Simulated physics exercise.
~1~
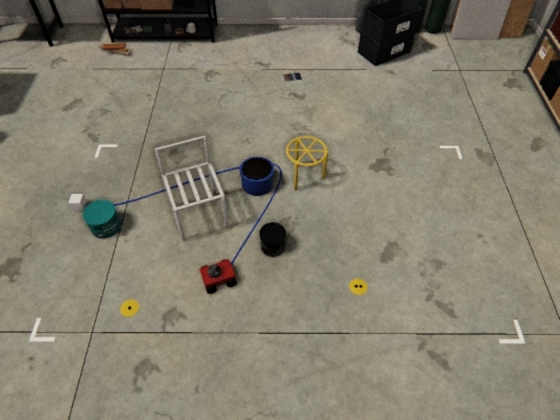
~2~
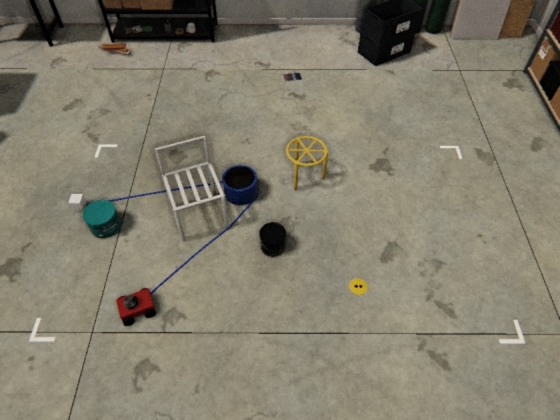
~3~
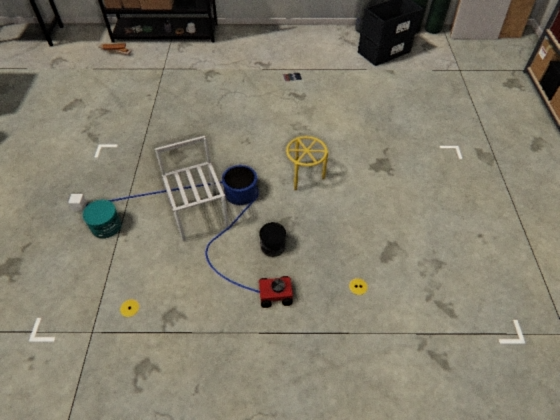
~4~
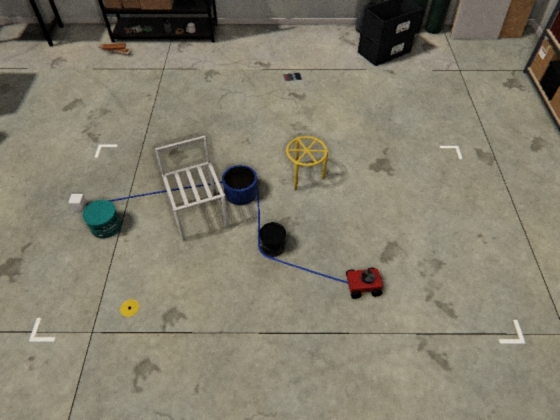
A small red cart trailing a blue lead stands on a concrete floor among a teal bin, a white chair, a blue pot, a black bin and a yellow stool. It drives left and down to the yellow mark with one dot, and the blue pot shifts a little to the left. The cart then heads back right, the lead curving loosely behind it below the pot. It carries on to the mark with two dots and stops there, covering it. At the end the lead bends around the black bin, which has hardly stirred, while the pot remains off its starting place.
